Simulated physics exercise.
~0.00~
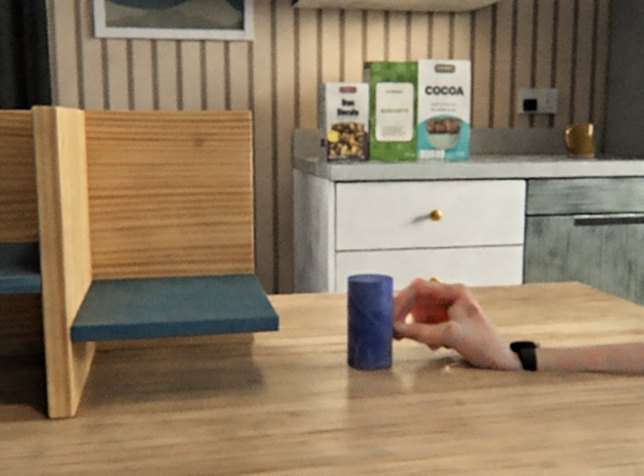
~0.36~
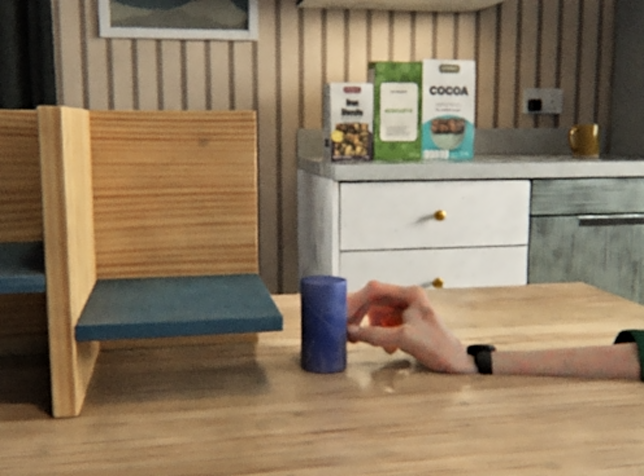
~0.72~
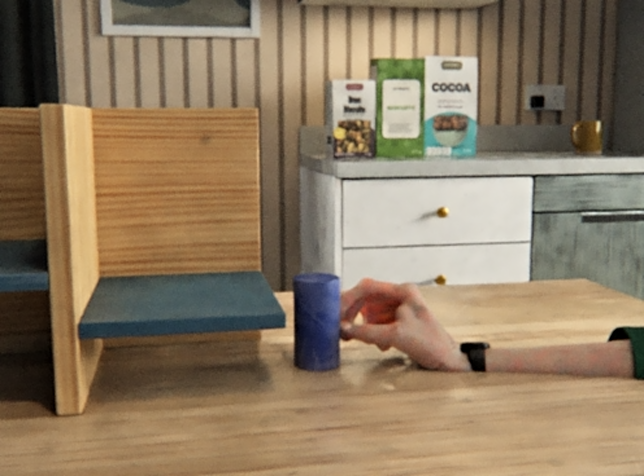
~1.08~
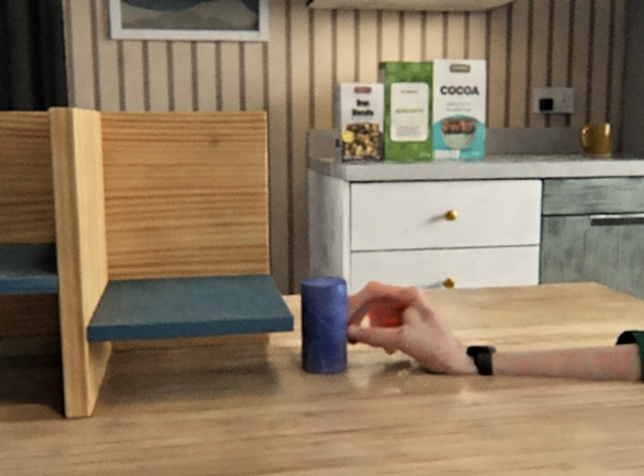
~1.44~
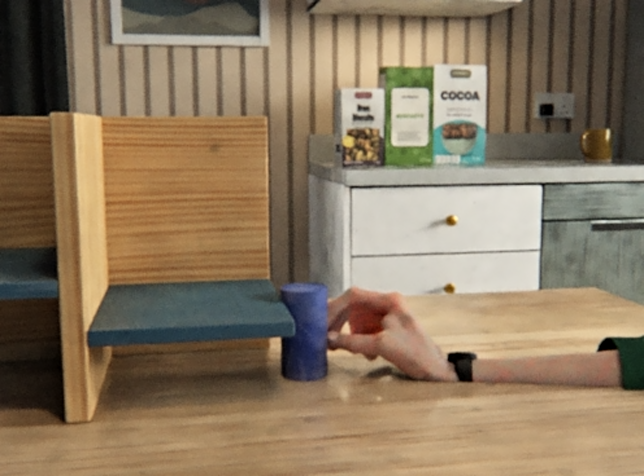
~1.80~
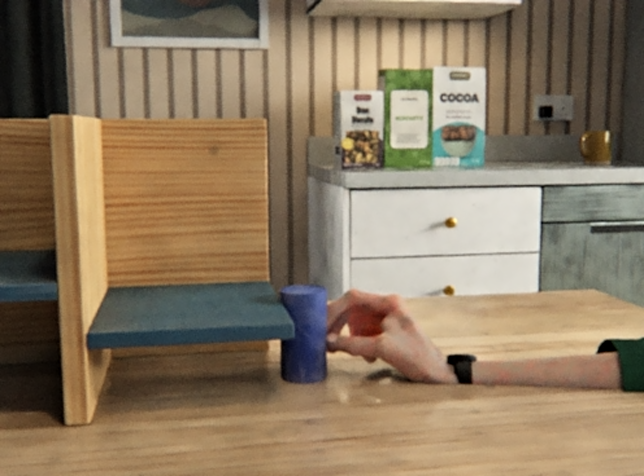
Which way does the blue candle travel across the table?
The blue candle moves to the left, toward the low shelf.
